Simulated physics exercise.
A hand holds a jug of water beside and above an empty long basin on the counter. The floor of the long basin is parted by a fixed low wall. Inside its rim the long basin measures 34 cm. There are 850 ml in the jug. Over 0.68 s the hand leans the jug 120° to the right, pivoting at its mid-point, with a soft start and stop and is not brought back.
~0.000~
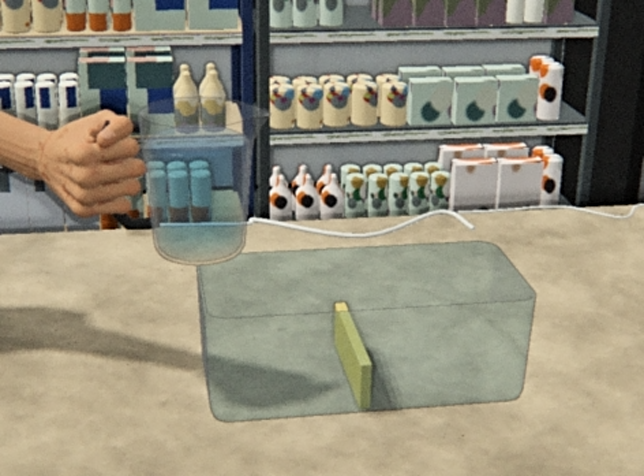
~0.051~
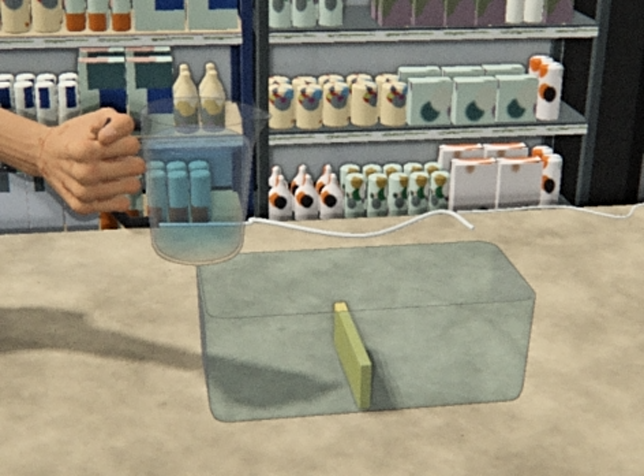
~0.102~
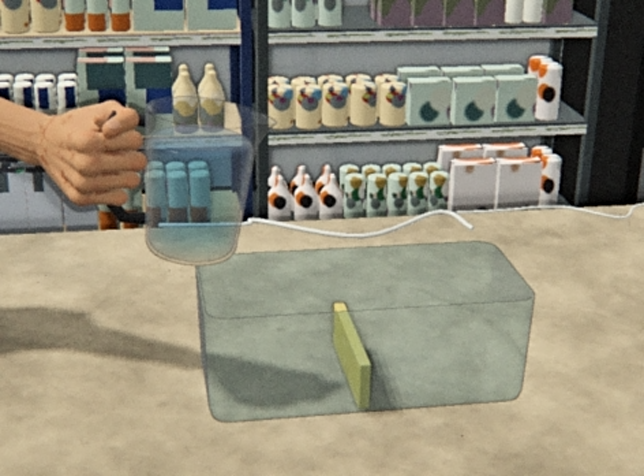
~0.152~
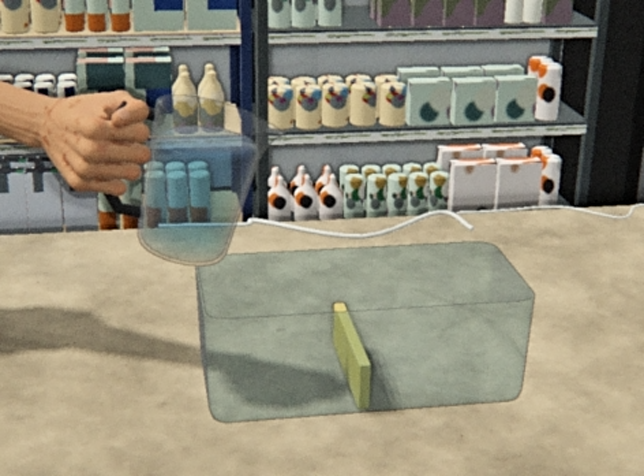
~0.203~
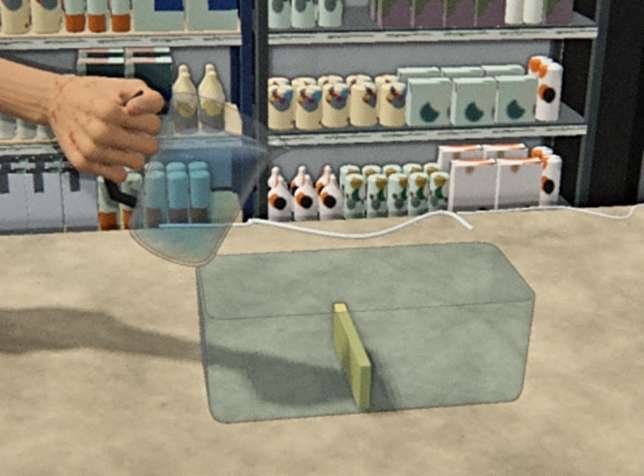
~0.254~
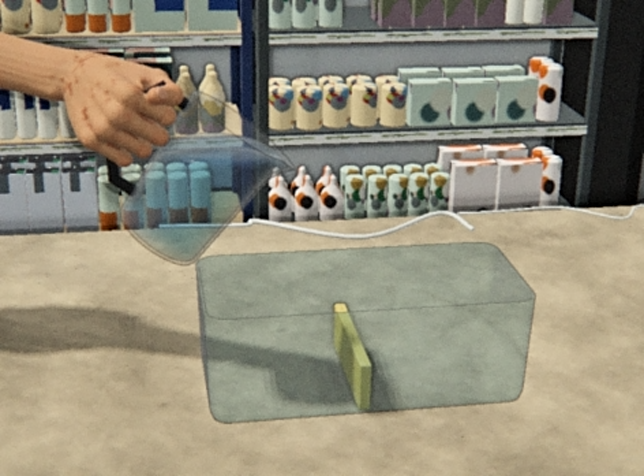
At first, a hand holds a clear jug of bluish water upright, above and to the left of an empty long basin with a low yellow-green wall inside. The hand then leans the jug to the right, slowly and then faster, until it is clearly slanted, its water shifting within.
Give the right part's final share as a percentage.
Roughly 9 per cent is past the wall.
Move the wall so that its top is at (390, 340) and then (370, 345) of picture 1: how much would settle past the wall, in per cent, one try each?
First 10, then 10 per cent.
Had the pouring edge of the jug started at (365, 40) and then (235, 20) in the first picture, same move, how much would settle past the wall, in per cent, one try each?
In turn about 85 and 5 per cent.
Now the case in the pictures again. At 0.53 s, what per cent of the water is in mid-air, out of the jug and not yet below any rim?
About 18 per cent.
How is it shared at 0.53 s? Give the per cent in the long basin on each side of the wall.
Some 24 per cent left and 5 right.
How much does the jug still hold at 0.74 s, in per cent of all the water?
About 7 per cent.
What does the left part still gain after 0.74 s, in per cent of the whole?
Near 7 in a hundred.
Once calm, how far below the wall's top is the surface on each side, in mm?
Some 22 mm on the left and 50 mm on the right.
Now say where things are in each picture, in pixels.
In the first picture, tilt 0°; pouring edge (271, 112); surface from (145, 140) to (249, 136); the long basin's rim runs from (201, 288) to (515, 270); the wall's top is at (353, 334).
In the second picture, tilt 2°; pouring edge (272, 114); surface from (146, 139) to (249, 138).
In the third picture, tilt 7°; pouring edge (277, 120); surface from (150, 137) to (253, 140).
In the fourth picture, tilt 14°; pouring edge (284, 131); surface from (153, 138) to (259, 142).
In the fifth picture, tilt 25°; pouring edge (292, 147); surface from (151, 159) to (270, 147).
In the sixth picture, tilt 37°; pouring edge (297, 167); surface from (142, 174) to (283, 154).
By 0.53 s the tilt is 107° and 54 per cent is still to pour, 24 is left of the wall and 5 right of it.
By 0.74 s the tilt is 120° and 7 per cent is still to pour, 81 is left of the wall and 5 right of it.
By 0.95 s the tilt is 120° and 0 per cent is still to pour, 89 is left of the wall and 8 right of it.
By 1.18 s the tilt is 120° and 0 per cent is still to pour, 88 is left of the wall and 9 right of it.
At rest 88 per cent lies left of the wall, 9 right of it and 3 outside.
